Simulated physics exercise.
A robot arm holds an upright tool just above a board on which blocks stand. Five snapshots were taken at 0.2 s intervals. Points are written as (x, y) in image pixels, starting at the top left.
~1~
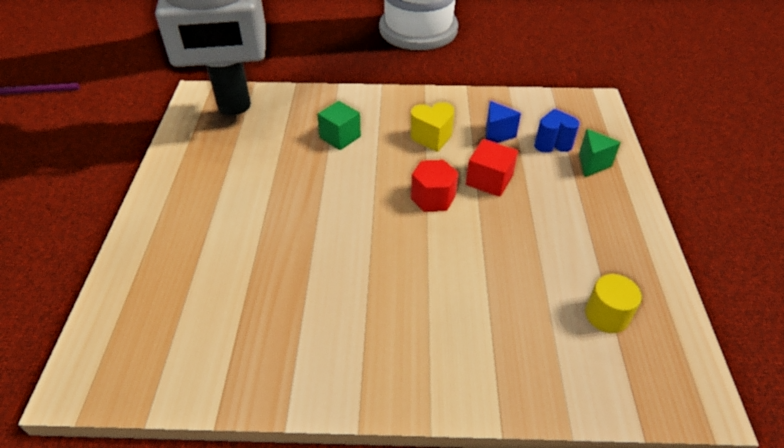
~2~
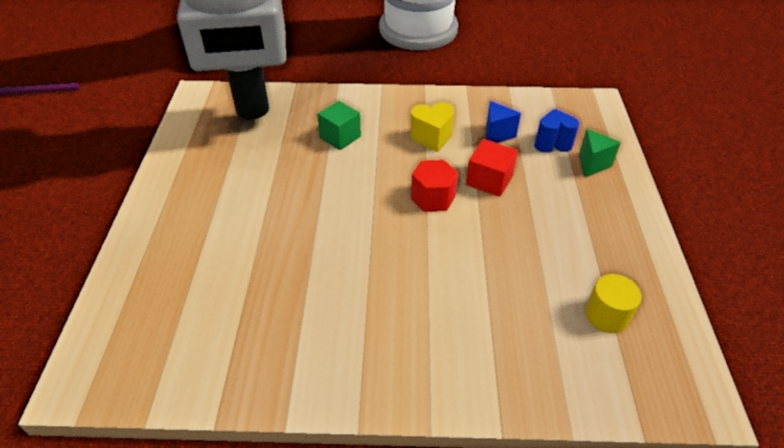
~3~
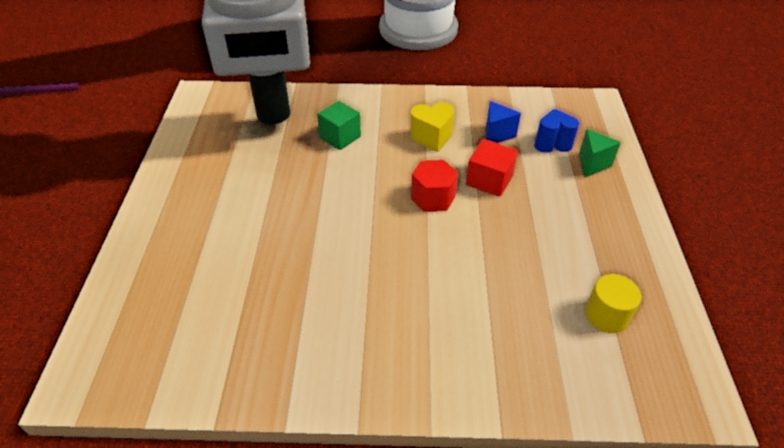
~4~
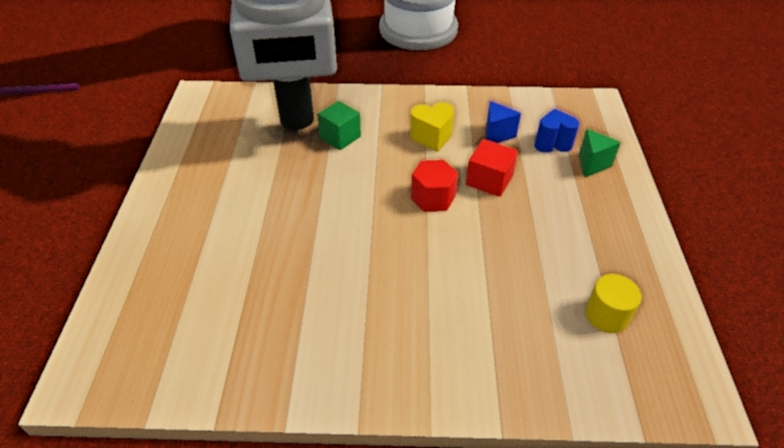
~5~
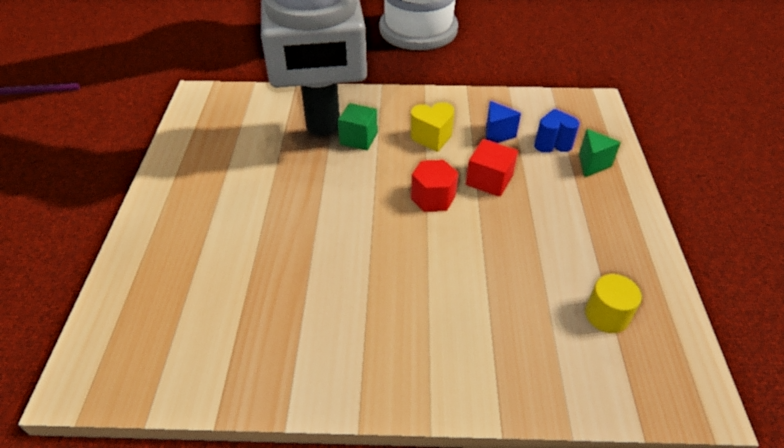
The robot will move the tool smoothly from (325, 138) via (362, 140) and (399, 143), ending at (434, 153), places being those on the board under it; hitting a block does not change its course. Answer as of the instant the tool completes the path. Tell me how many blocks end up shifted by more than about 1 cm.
Counting only shifts above 1 cm, I get three or more blocks.
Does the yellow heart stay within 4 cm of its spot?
It seems not.
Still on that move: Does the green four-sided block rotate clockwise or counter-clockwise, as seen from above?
Verdict: Counterclockwise.
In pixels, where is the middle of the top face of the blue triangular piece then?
I'd place it at (521, 110), taking the centre of its top.
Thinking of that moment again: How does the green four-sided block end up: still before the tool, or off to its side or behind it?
Slid away.
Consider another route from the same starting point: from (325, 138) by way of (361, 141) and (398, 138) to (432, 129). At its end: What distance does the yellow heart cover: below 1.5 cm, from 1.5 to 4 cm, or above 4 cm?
I reckon it covers more than 4 cm.
The first path, step by step. One third of the way, tool at (362, 128); green four-sided block at (395, 114), turned 25° anticlockwise.
Two thirds of the way, tool at (400, 130); green four-sided block at (432, 111), turned 50° anticlockwise; yellow heart at (469, 110), turned 20° clockwise.
At the end, tool at (435, 140); green four-sided block at (453, 111), turned 70° anticlockwise; yellow heart at (489, 105), turned 20° clockwise; red hexagon in place; blue triangular piece at (521, 110), turned 25° clockwise.
